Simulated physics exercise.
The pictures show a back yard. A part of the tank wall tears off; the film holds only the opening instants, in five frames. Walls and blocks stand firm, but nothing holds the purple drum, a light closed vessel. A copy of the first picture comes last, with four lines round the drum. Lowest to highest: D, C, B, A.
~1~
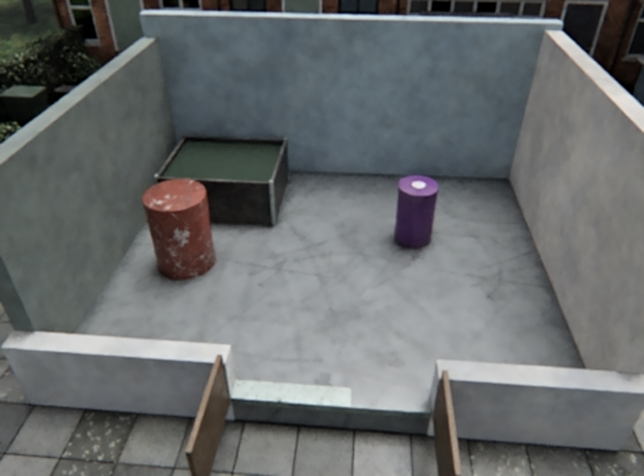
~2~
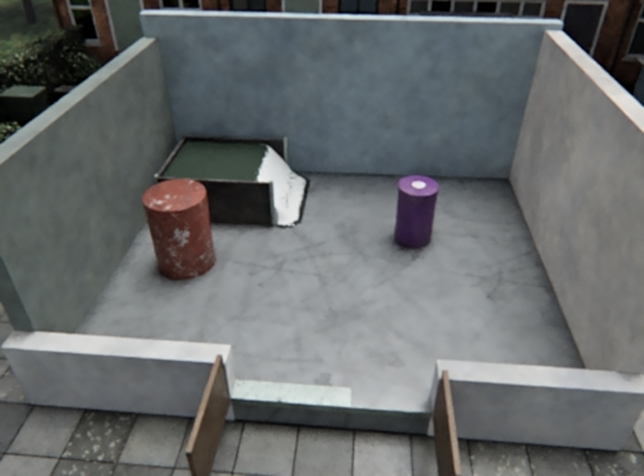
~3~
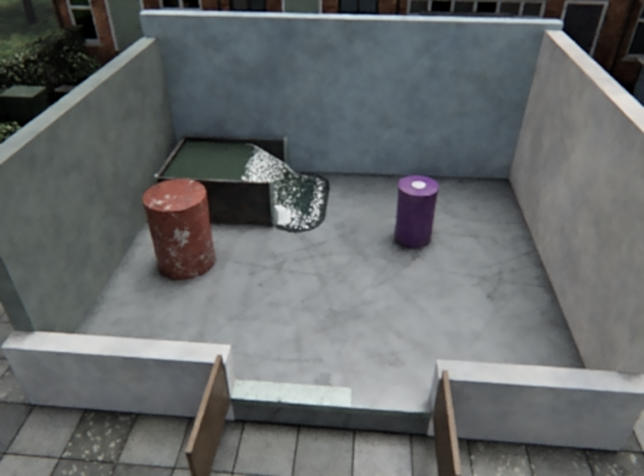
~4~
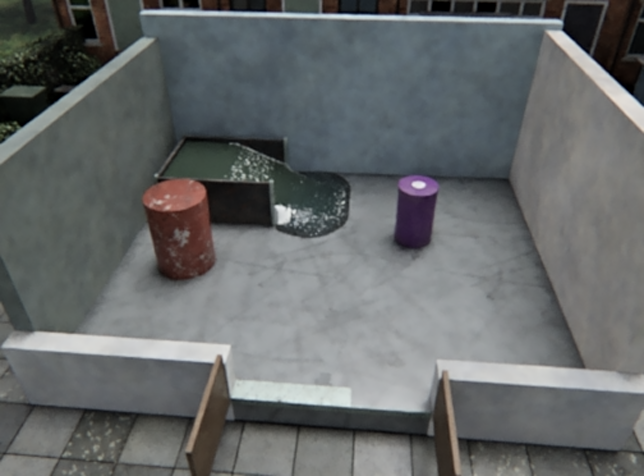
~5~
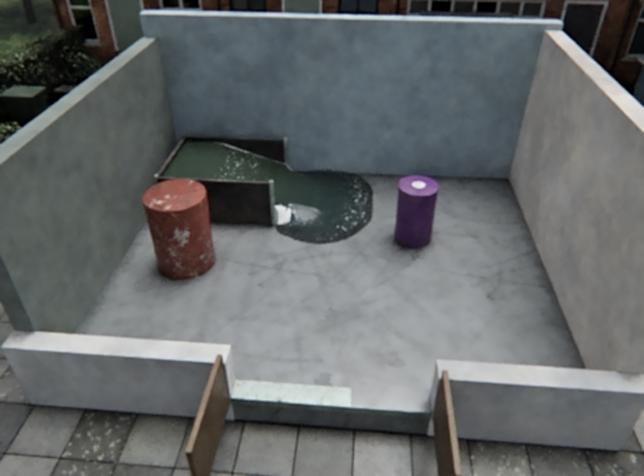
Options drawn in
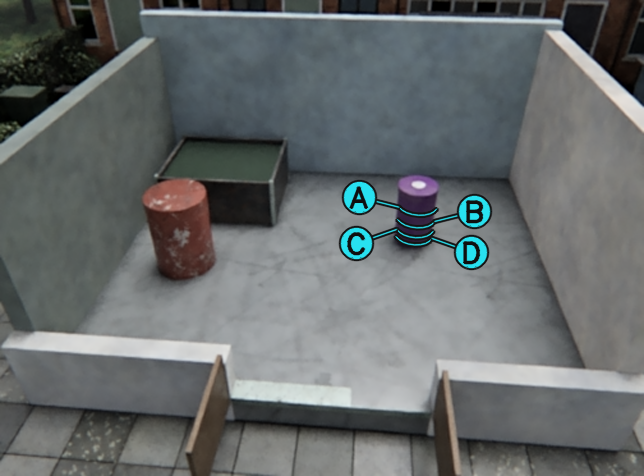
In a walled back yard, dark water pours from a tank and spreads rightward across the ground.
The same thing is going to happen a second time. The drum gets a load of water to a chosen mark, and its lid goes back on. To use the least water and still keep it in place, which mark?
That is line B.
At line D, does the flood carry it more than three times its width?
Yes, it does.
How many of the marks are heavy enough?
Two.
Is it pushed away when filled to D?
Yes.
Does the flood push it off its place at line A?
No.
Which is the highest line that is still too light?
Line C.
In cyan, A at (418, 215); B at (416, 227); C at (415, 237); D at (414, 244); from the bottom up D, C, B, A.
For line A, it does not move.
For line B, it does not move.
For line C, it is pushed about half its own width away.
For line D, it is pushed about 5 times its own width away.
